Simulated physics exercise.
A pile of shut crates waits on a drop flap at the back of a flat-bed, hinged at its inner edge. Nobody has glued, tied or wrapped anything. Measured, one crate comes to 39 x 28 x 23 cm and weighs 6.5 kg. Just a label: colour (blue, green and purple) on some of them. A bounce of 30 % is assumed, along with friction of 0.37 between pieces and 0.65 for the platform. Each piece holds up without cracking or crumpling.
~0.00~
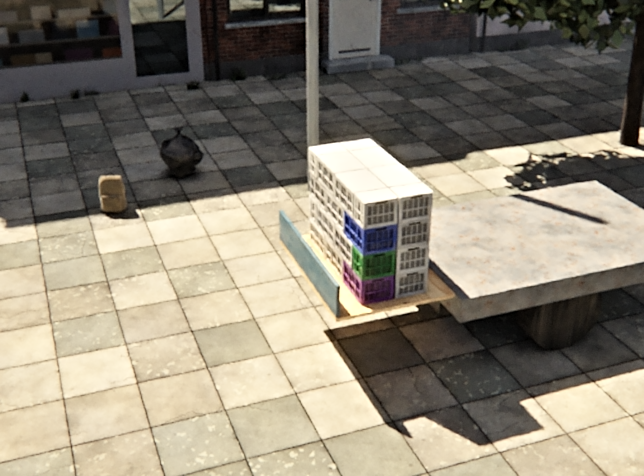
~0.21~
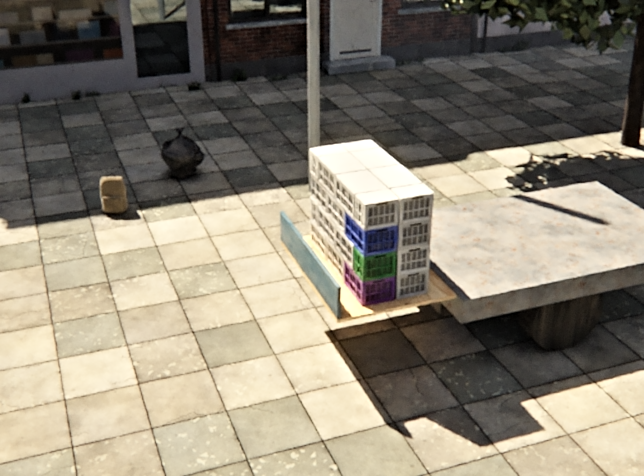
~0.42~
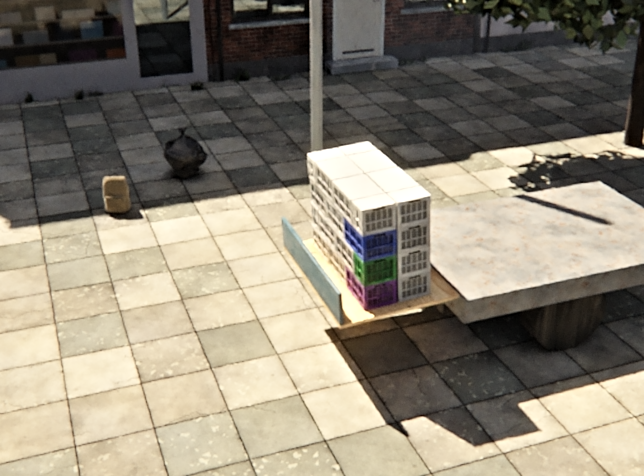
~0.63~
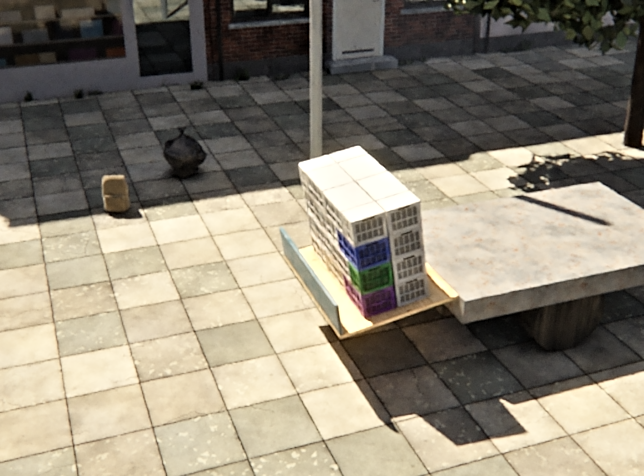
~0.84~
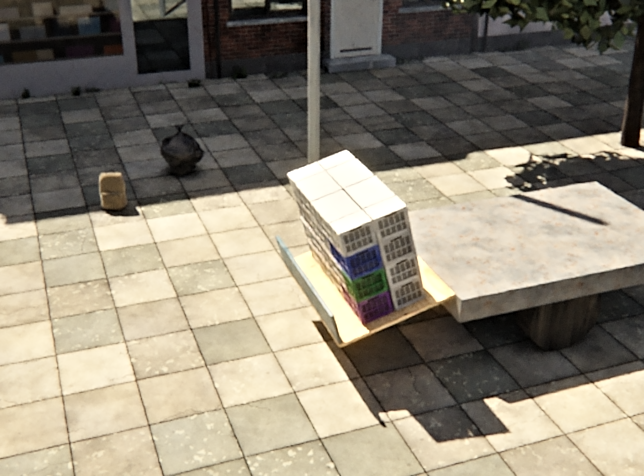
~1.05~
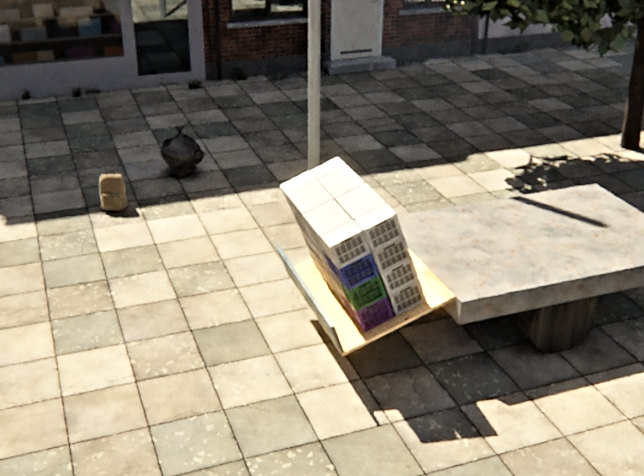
At first, a block of stacked white crates, some marked blue, green and purple, stands upright on a level flap at the end of a stone-like slab. The flap's outer edge then tilts steadily down to the left, and the stack leans over with it, its crates shifting slightly.
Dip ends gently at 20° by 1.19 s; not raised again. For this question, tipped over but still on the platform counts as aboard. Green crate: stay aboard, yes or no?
Yes.
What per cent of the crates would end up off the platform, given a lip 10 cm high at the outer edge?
Share at the end: 70 percent.
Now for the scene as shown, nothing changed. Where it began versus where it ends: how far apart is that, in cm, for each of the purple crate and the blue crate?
Purple 20, blue 160.
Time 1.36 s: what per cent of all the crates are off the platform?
By then 0 %.
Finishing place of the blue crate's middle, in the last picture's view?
At about (251, 380).
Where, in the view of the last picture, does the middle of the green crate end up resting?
It ends up at about (338, 302) in the last picture.
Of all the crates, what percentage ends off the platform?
I'd put it at about 40 percent.
By 1.36 s, slope 20°; none of the 28 crates off the platform, 25 disturbed; green crate tilted 15°; blue crate tilted 15°.
By 1.68 s, slope 20°; 8 of the 28 crates off the platform; green crate tilted 32°; blue crate tilted 45°, 17 cm lower.
By 2.30 s, slope 20°; 11 of the 28 crates off the platform; green crate tilted 31°; blue crate on its side.
When it is over (3.9 s), slope 20°; 11 of the 28 crates off the platform; green crate tilted 31°; blue crate on its side; purple crate tilted 31°. In pixels of the last frame, middles, green crate near (338, 302), blue crate near (251, 380).
